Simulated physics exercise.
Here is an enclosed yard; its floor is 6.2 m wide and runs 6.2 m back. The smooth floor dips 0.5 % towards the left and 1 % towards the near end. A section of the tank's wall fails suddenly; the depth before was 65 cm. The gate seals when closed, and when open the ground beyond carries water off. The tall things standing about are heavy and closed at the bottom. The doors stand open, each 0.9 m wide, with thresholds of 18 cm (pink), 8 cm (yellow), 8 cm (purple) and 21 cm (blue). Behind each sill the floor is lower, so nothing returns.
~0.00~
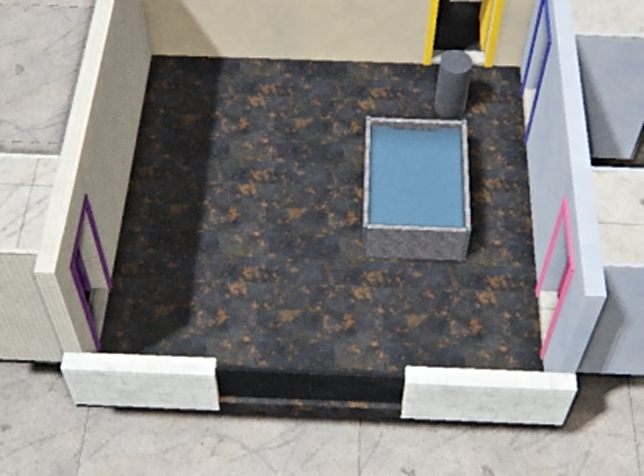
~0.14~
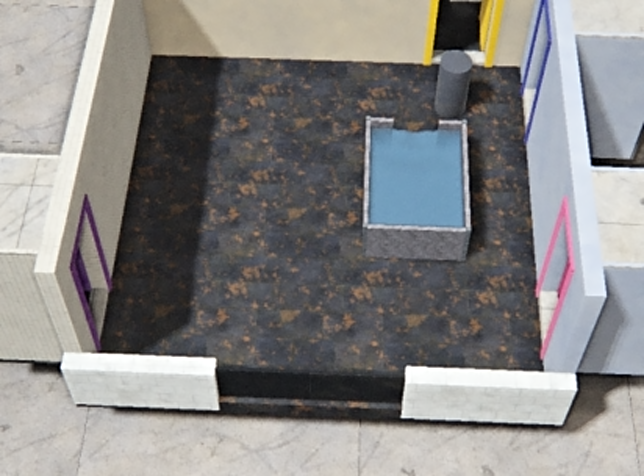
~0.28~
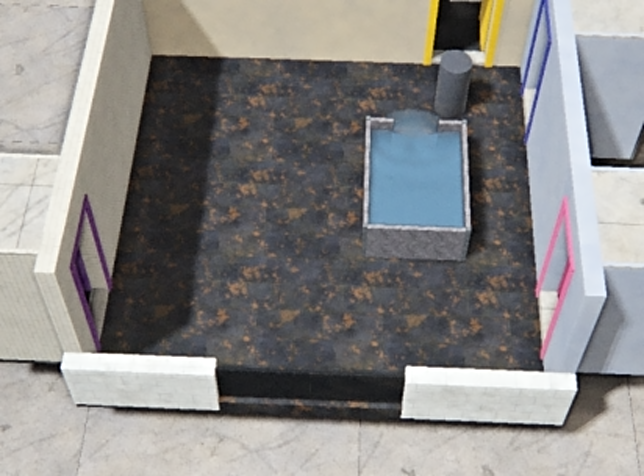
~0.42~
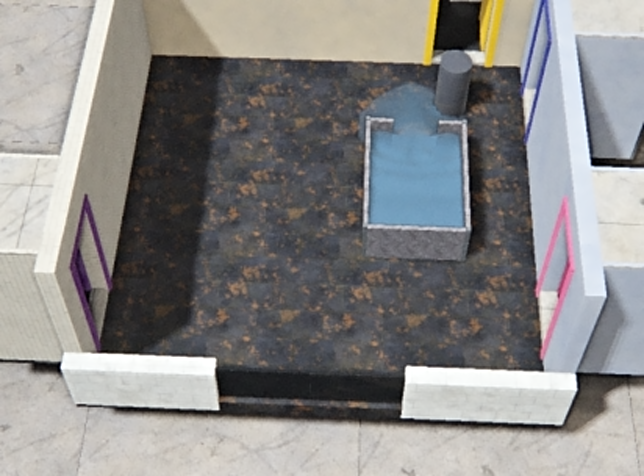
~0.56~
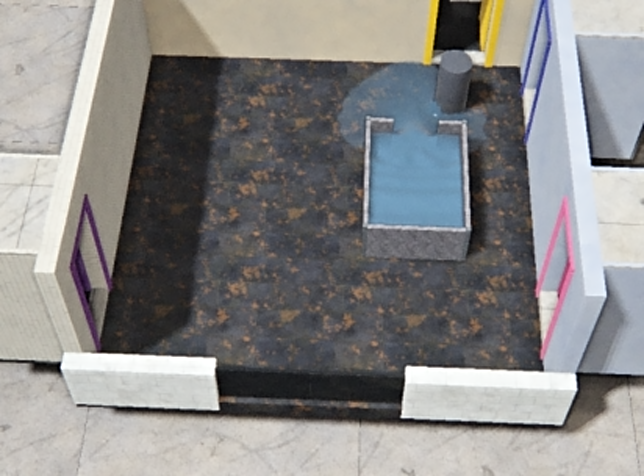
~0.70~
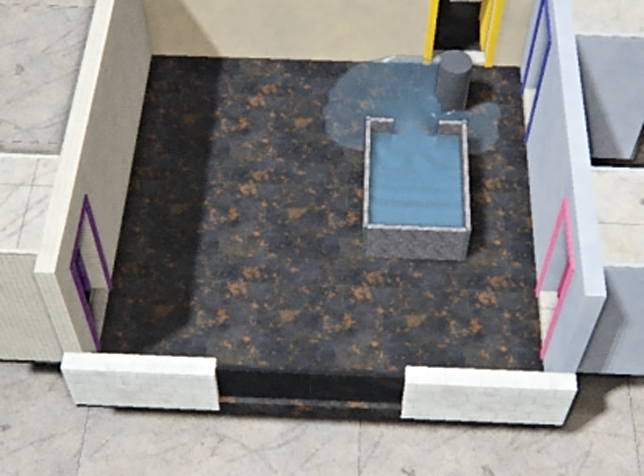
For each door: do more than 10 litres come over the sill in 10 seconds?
Door by door: At the pink door it stays under the limit; at the yellow door it exceeds the limit; at the purple door it does not reach the limit; at the blue door it does not reach the limit.
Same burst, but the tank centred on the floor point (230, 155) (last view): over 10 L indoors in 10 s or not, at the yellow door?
Against that limit: Yellow below.
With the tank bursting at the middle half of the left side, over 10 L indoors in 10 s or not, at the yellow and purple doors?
Against that limit: Yellow under, purple above.
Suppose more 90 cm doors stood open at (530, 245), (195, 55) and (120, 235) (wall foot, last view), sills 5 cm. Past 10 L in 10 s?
In turn: Below, over, below.
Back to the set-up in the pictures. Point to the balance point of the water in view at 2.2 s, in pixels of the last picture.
At about (402, 155).
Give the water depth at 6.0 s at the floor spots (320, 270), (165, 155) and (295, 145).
About 0, 7 and 1 cm.
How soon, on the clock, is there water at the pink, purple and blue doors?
Arrival: Pink 3.8 s, purple 4.5 s, blue 1.0 s.
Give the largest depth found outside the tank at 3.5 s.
Up to some 22 cm.
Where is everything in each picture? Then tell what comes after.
The first picture shows the tank at (416, 176) is whole and still, 65 cm deep.
In the second picture, water pours out on the tank's far side and has run 0.4 m, to a hidden place; typically 9 cm deep outside, 65 cm at the tank's back.
In the third picture, the front is at (405, 112), 0.8 m from the gap on the tank's far side; 0.7 m2 of floor is under water; 65 cm left at the back of the tank.
In the fourth picture, the front is at (405, 87), 1.4 m from the gap on the tank's far side; 1.5 m2 of floor is under water; 65 cm left at the back of the tank.
In the fifth picture, the front is at (398, 63), 1.9 m from the gap on the tank's far side; 2.5 m2 of floor is under water; 64 cm left at the back of the tank.
In the sixth picture, water pours out on the tank's far side and has run 2.1 m, to (366, 62); typically 5 cm deep outside, 58 cm at the tank's back.
After 1.4 s water covers 15 % of the floor and is deepest (36 cm) near (409, 147); pink door not reached, yellow door 13 cm at the sill, 7 L in, purple door not reached, blue door 9 cm at the sill, 0 L in.
After 2.2 s water covers 25 % of the floor and is deepest (30 cm) near (398, 71); pink door not reached, yellow door 13 cm at the sill, 21 L in, purple door not reached, blue door 11 cm at the sill, 0 L in.
After 3.5 s water covers 40 % of the floor and is deepest (22 cm) near (409, 147); pink door not reached, yellow door 9 cm at the sill, 34 L in, purple door not reached, blue door 11 cm at the sill, 0 L in.
After 6.0 s water covers 65 % of the floor and is deepest (18 cm) near (542, 398); pink door 5 cm at the sill, 0 L in, yellow door 6 cm at the sill, 42 L in, purple door 3 cm at the sill, 0 L in, blue door 6 cm at the sill, 0 L in.
After 10.0 s water covers 85 % of the floor and is deepest (12 cm) near (330, 390); pink door 5 cm at the sill, 0 L in, yellow door 5 cm at the sill, 43 L in, purple door 6 cm at the sill, 0 L in, blue door 4 cm at the sill, 0 L in.
